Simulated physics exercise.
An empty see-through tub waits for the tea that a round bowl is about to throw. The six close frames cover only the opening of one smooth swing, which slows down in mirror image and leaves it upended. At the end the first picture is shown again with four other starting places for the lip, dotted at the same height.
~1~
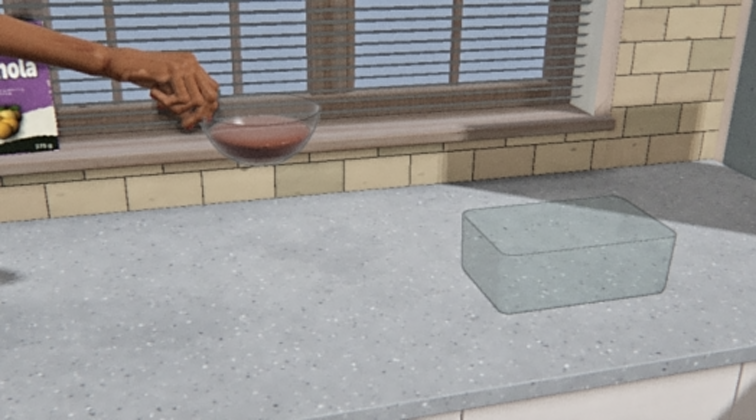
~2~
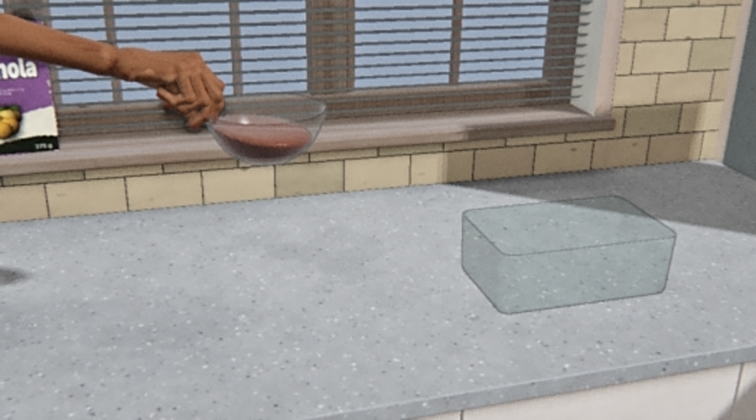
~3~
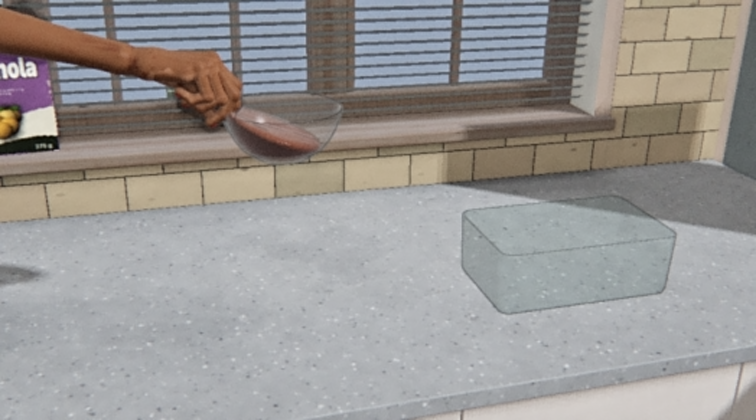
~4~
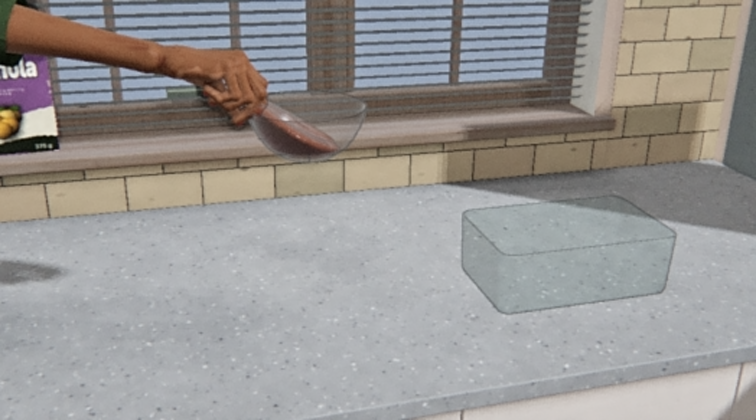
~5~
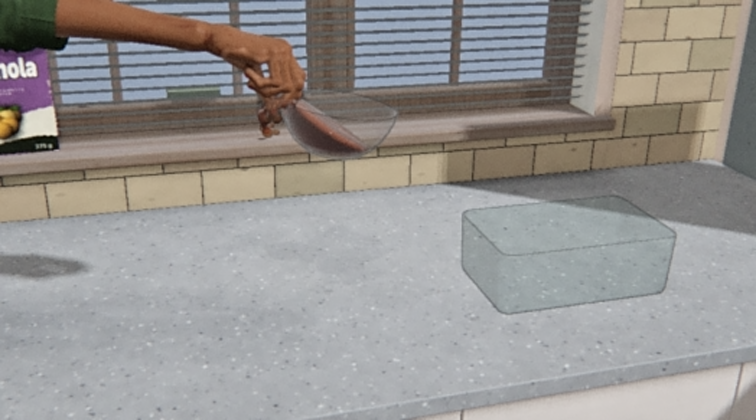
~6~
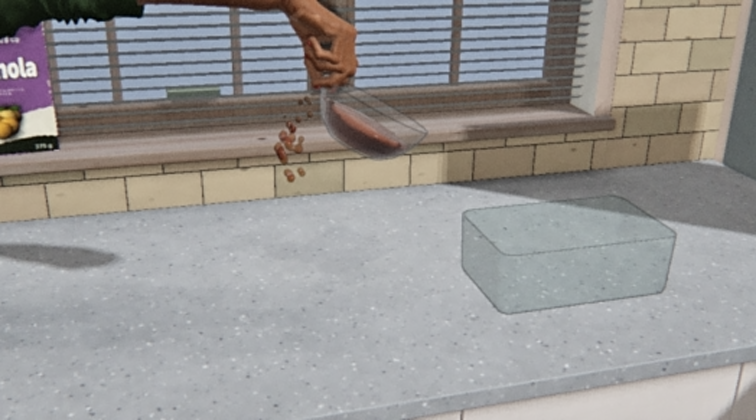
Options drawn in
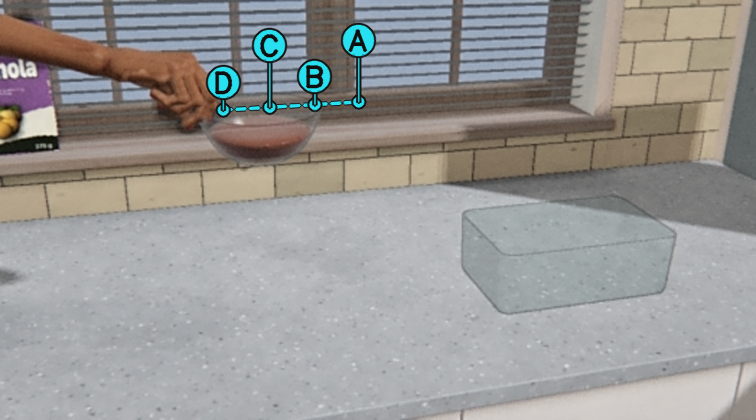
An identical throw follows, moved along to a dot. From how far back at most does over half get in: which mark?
Choose C.
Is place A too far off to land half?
No, that is safe.
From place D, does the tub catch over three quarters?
No, it does not.
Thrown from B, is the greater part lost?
No, that is safe.
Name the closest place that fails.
Here it is place D.
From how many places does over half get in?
Three of them.
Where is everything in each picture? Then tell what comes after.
Upright, lip at (317, 104); tub from (495, 313) to (663, 290); nothing has left yet.
Upright, lip at (323, 104); nothing has left yet.
Upright, lip at (339, 103); nothing has left yet.
Upright, lip at (363, 101); tea is over the rim, down to (244, 112).
Tipped about 9°, lip at (394, 108); tea is over the rim, down to (268, 134).
Tipped about 29°, lip at (423, 127); tea is over the rim, down to (290, 177).
On the marked copy, A at (358, 102); B at (314, 104); C at (269, 107); D at (223, 110).
With A, about 67 % lands in the tub, 12 % falls short and 21 % goes beside or beyond.
With B, about 73 % lands in the tub, 11 % falls short and 16 % goes beside or beyond.
With C, about 71 % lands in the tub, 20 % falls short and 9 % goes beside or beyond.
With D, about 25 % lands in the tub, 67 % falls short and 7 % goes beside or beyond.
